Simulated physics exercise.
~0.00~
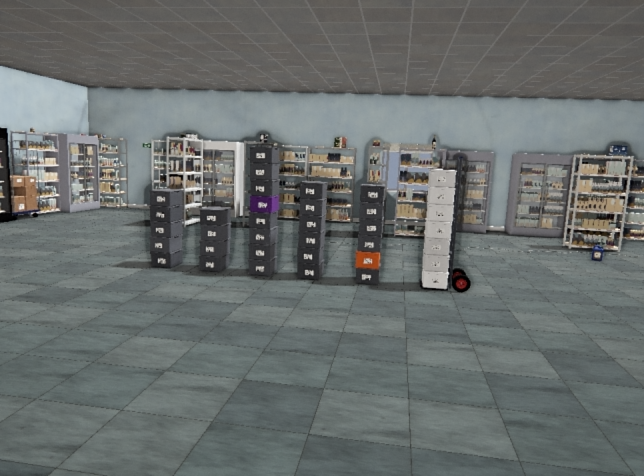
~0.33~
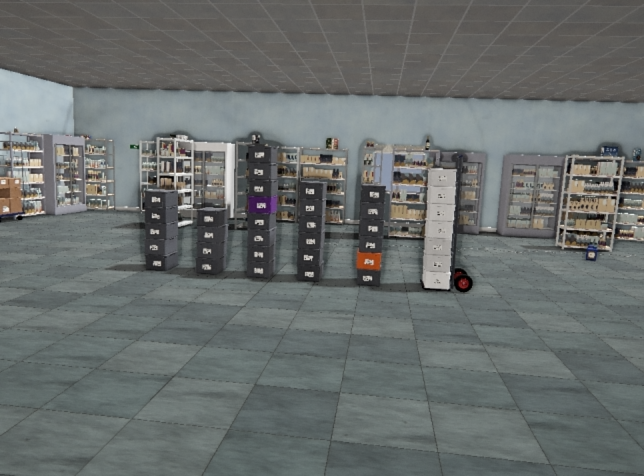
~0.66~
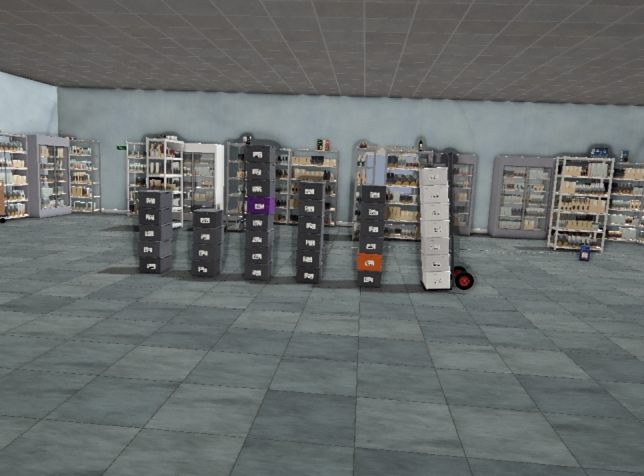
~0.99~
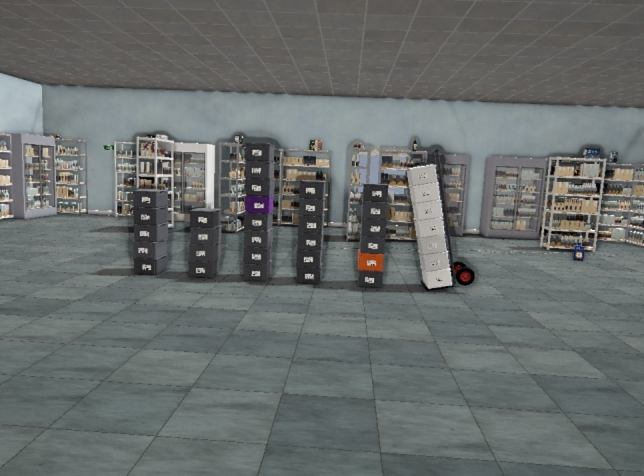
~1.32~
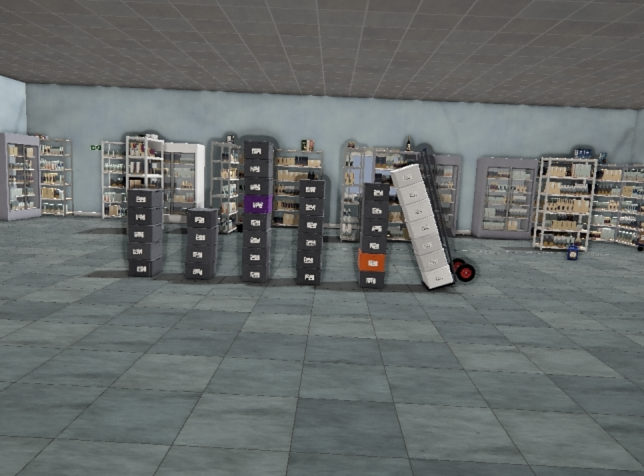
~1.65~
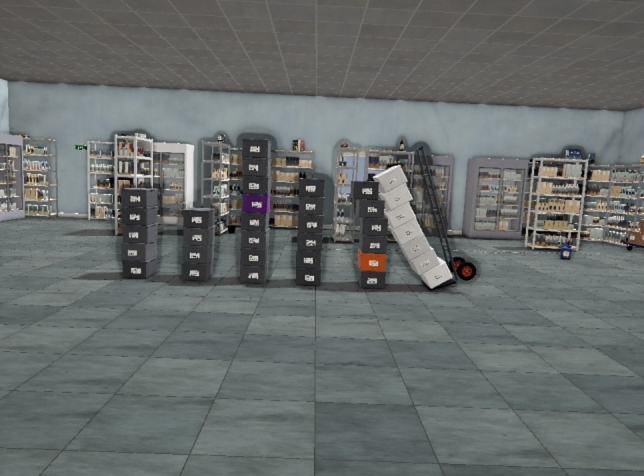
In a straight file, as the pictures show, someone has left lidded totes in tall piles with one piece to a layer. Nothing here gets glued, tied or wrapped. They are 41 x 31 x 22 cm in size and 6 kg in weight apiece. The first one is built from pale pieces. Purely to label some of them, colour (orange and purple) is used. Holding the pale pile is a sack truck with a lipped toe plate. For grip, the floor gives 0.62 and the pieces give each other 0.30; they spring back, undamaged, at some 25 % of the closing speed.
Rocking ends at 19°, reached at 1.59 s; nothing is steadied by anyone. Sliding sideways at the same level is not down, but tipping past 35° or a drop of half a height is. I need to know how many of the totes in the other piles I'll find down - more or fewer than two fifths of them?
You will find more than two fifths down.
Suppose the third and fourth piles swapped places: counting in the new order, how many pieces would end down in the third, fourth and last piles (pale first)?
Down per pile: Third 8, fourth 6, last 4.
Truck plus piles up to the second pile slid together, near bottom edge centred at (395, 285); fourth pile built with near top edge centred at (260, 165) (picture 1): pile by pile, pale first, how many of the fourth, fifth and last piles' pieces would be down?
Down by pile: Fourth 7, fifth 3, last 3.
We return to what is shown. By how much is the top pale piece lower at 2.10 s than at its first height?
30 cm lower.
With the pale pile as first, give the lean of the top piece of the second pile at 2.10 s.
Roughly 20 degrees.
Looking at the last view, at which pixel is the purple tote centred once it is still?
Roughly (131, 232).
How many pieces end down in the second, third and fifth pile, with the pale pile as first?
Second 5, third 5, fifth 4.
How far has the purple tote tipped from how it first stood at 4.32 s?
25°.
After 2.10 s, 7 of the pale pile down; none of the 29 other totes down, 7 disturbed; orange tote leaning 19°.
After 2.74 s, 7 of the pale pile down; 5 of the 29 other totes down; orange tote leaning 46°, 14 cm lower; purple tote shifted 17 cm.
After 3.52 s, 6 of the pale pile down; 16 of the 29 other totes down; orange tote leaning 45°, 14 cm lower; purple tote leaning 14°, 19 cm lower.
After 4.32 s, 6 of the pale pile down; 25 of the 29 other totes down; orange tote leaning 45°, 14 cm lower; purple tote leaning 27°, 33 cm lower.
At rest (6.6 s), 6 of the pale pile down; 26 of the 29 other totes down; orange tote leaning 45°, 14 cm lower; purple tote 44 cm lower. That is 90 per cent. As the last picture would show them, middles, orange tote near (342, 270), purple tote near (132, 232).
